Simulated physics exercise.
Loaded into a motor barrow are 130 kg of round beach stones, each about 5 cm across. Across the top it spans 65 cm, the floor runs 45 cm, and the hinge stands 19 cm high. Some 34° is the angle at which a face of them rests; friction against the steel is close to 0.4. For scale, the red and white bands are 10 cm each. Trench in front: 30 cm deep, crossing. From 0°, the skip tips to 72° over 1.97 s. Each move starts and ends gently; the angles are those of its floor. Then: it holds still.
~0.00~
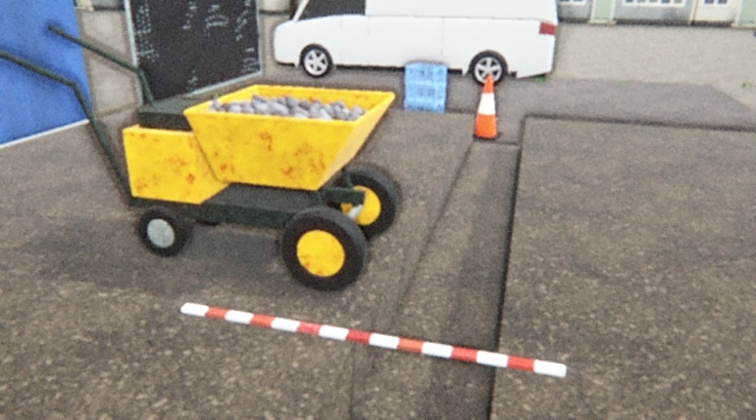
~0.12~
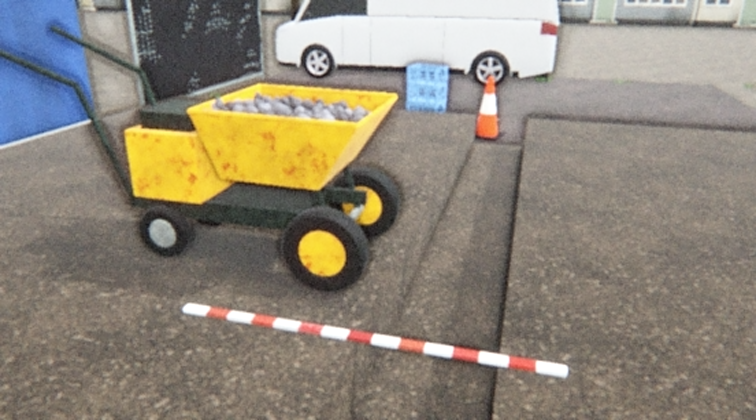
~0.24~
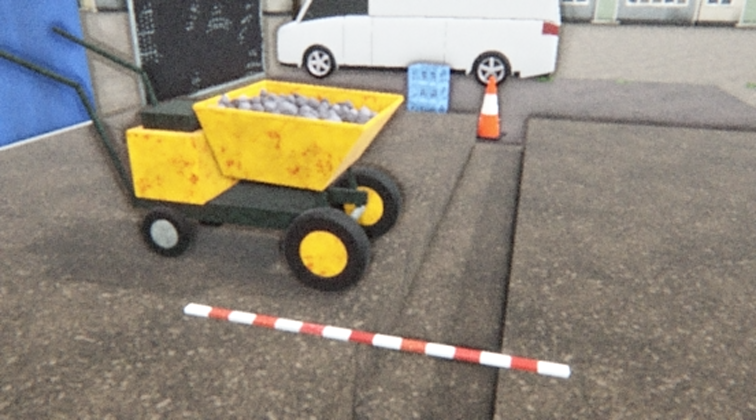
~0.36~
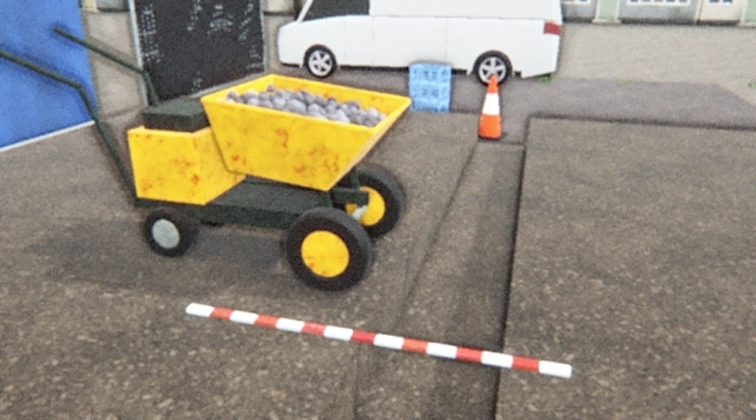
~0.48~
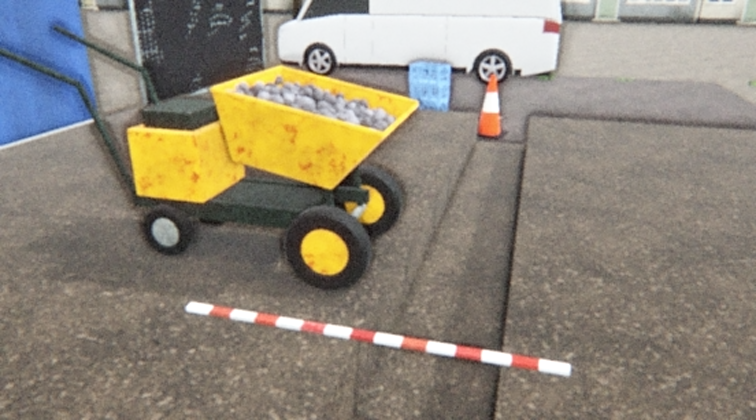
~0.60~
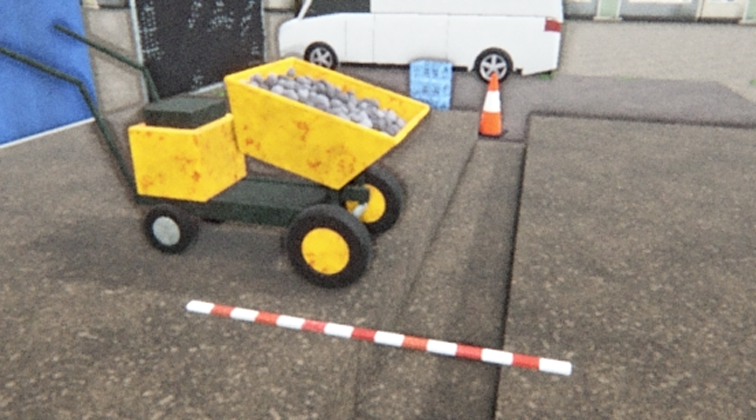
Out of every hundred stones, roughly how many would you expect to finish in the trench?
Close to 65 in every hundred.
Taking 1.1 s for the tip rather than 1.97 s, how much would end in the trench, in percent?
It'd be some 55 per cent.
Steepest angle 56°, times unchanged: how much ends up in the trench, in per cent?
Roughly 40%.
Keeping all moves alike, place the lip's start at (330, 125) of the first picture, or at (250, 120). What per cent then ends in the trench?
Near 90 per cent from the first place, 100 from the second.
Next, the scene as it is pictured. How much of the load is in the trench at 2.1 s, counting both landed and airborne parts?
30 per cent, give or take.
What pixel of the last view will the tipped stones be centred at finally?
Around (493, 315).
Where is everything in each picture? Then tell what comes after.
In the first frame, lip at (353, 125), floor tilted 0°, highest stones at (282, 104).
In the second frame, the skip is at 1°, its lip at (357, 126); the top of the load is at (282, 102); the stones move at 0.1 m/s on average.
In the third frame, the skip is at 3°, its lip at (363, 129); the top of the load is at (287, 101); the stones move at 0.2 m/s on average.
In the fourth frame, the skip is at 6°, its lip at (373, 132); the top of the load is at (291, 96); the stones move at 0.3 m/s on average.
In the fifth frame, the skip is at 11°, its lip at (383, 136); the top of the load is at (290, 89); the stones move at 0.4 m/s on average.
In the sixth frame, the skip is at 16°, its lip at (396, 142); the top of the load is at (294, 82); the stones move at 0.4 m/s on average.
After 1.5 s the floor is at 61°; 97 % in the skip, 3 % in the trench; the foremost stones are at (496, 250).
After 2.1 s the floor is at 72°; 44 % in the skip, 30 % in the trench, 27 % past the trench; the foremost stones are at (632, 293).
After 2.4 s the floor is at 72°; 21 % in the skip, 43 % in the trench, 36 % past the trench; the foremost stones are at (673, 288).
After 4.4 s the floor is at 72°; 0 % in the skip, 65 % in the trench, 35 % past the trench; the foremost stones are at (688, 290).
